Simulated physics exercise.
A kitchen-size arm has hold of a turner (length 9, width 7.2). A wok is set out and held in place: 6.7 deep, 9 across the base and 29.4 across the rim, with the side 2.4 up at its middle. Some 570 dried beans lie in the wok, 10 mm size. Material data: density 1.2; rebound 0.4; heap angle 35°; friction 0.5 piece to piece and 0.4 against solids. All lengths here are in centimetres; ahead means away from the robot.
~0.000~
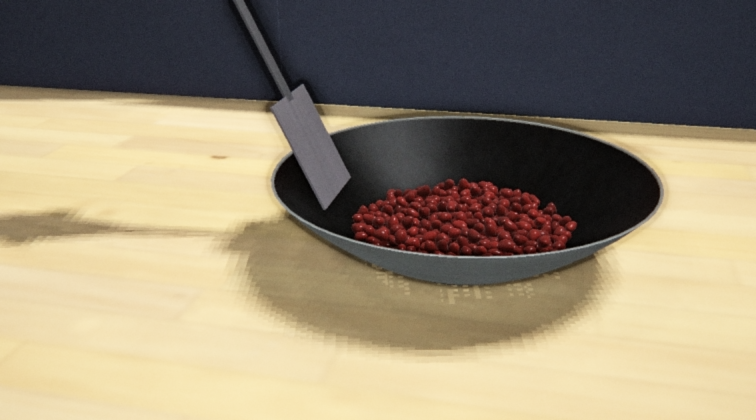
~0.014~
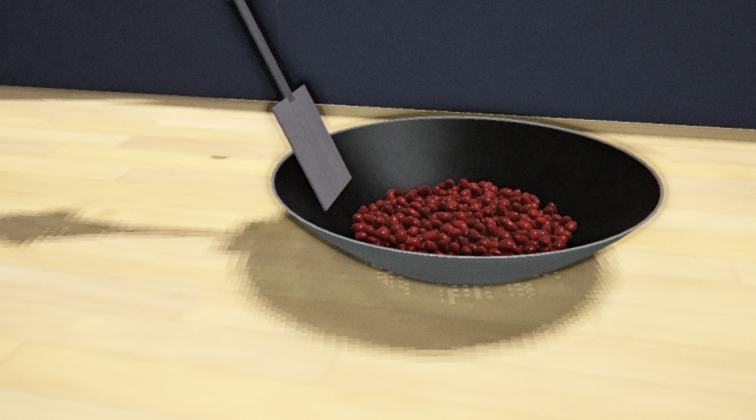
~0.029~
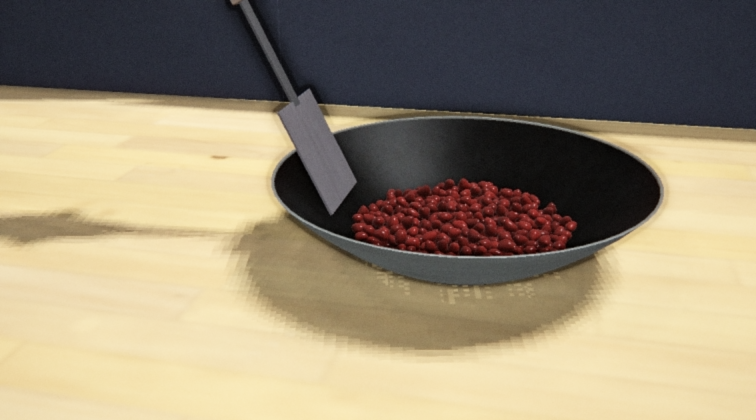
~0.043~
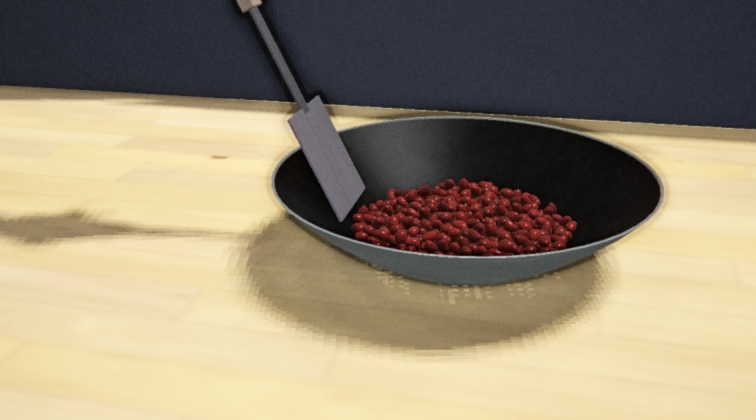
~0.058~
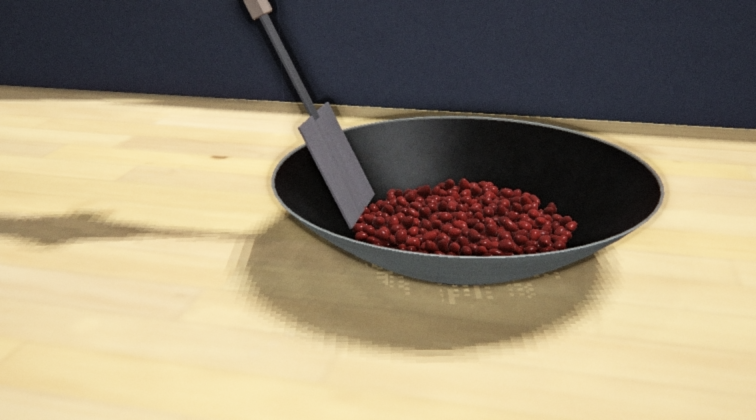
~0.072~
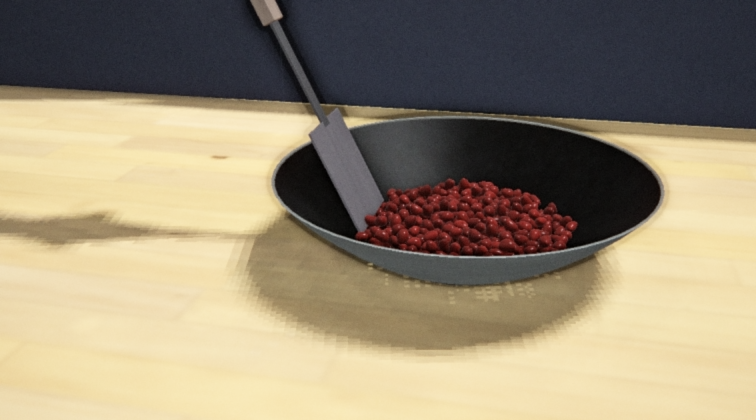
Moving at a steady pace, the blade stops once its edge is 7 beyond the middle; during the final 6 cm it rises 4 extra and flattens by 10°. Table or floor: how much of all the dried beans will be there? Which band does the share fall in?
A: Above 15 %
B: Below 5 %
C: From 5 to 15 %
Below 5 %.
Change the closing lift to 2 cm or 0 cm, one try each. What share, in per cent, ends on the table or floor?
Result, in order: Approx. 0 % and 5 %.
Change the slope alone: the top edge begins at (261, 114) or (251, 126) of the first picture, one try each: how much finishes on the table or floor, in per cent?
First try around 0 percent, second around 0 percent.
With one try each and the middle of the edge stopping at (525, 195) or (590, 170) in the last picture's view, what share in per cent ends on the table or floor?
Around 0 per cent for the first try and 15 per cent for the second.
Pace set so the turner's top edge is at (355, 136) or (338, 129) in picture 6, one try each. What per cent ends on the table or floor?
Around 15 per cent, then around 10 per cent.
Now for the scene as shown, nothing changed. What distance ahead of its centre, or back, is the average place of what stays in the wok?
Offset: About 5.0 cm, ahead.
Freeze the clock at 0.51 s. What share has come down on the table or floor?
It is near 0 percent.
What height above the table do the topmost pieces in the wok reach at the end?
Peak at rest, approximately 7.5 centimetres.
After 0.17 s, sloping 64°, highest piece 6 above the table; 574 in the wok.
After 0.26 s, sloping 60°, highest piece 8 above the table; 573 in the wok, 1 on the blade or in flight.
After 0.51 s, sloping 54°, highest piece 7 above the table; 571 in the wok, 2 on the table or floor, 1 on the blade or in flight.
After 1.56 s, sloping 54°, highest piece 7 above the table; 571 in the wok, 3 on the table or floor.
In the end, 571 in the wok, 3 on the table or floor. That is 1 % on the table or floor.
